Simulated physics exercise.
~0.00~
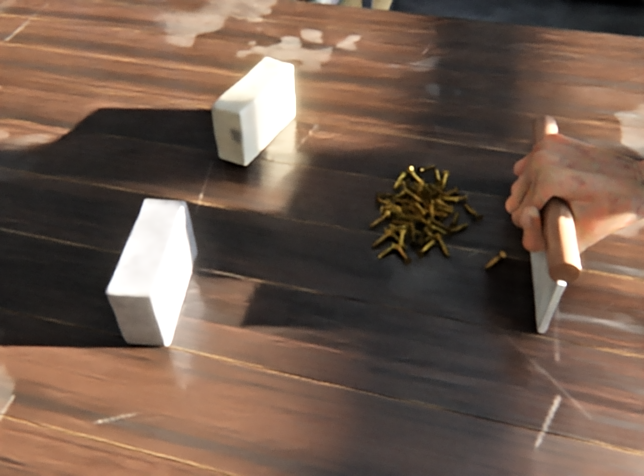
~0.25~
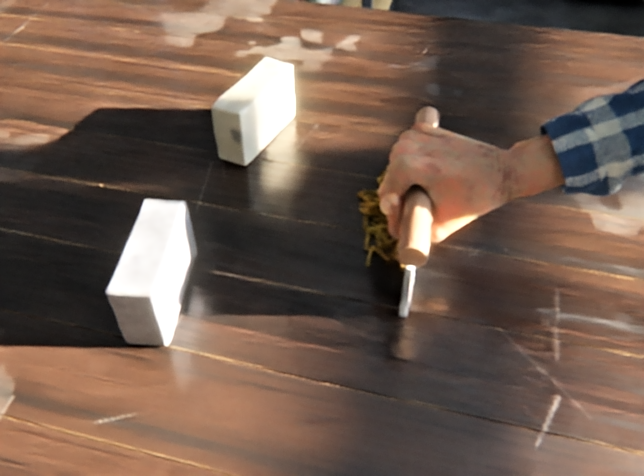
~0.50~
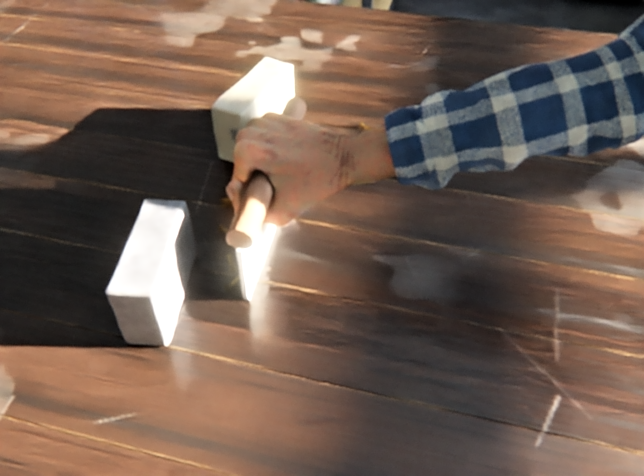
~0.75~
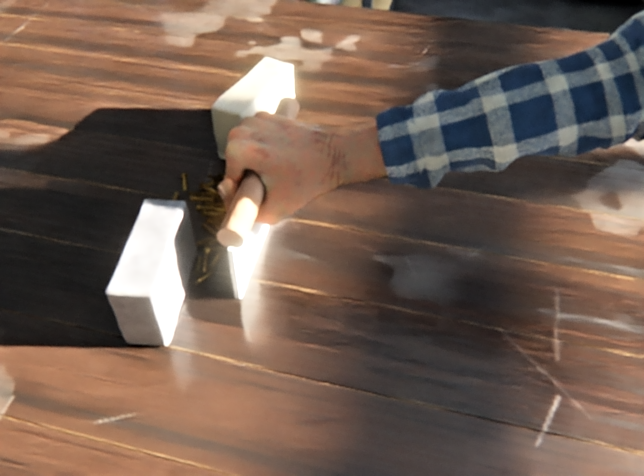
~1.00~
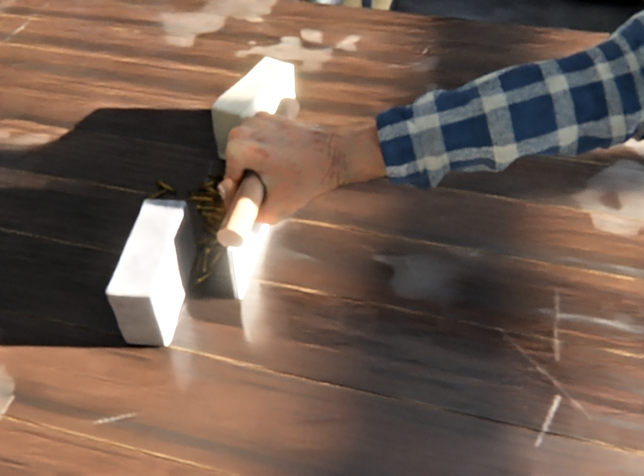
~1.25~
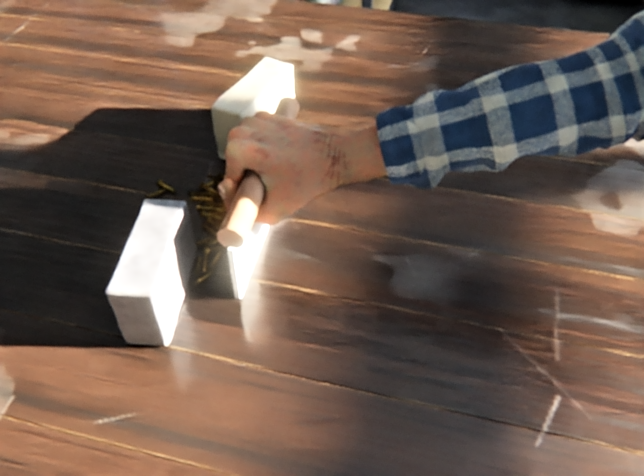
The video shows a hand in a plaid sleeve using a wooden-handled scraper to push a pile of small brass-coloured screws leftwards across a wooden table toward two white blocks, where the scraper stops, with some screws in the gap and most held up before the blocks.
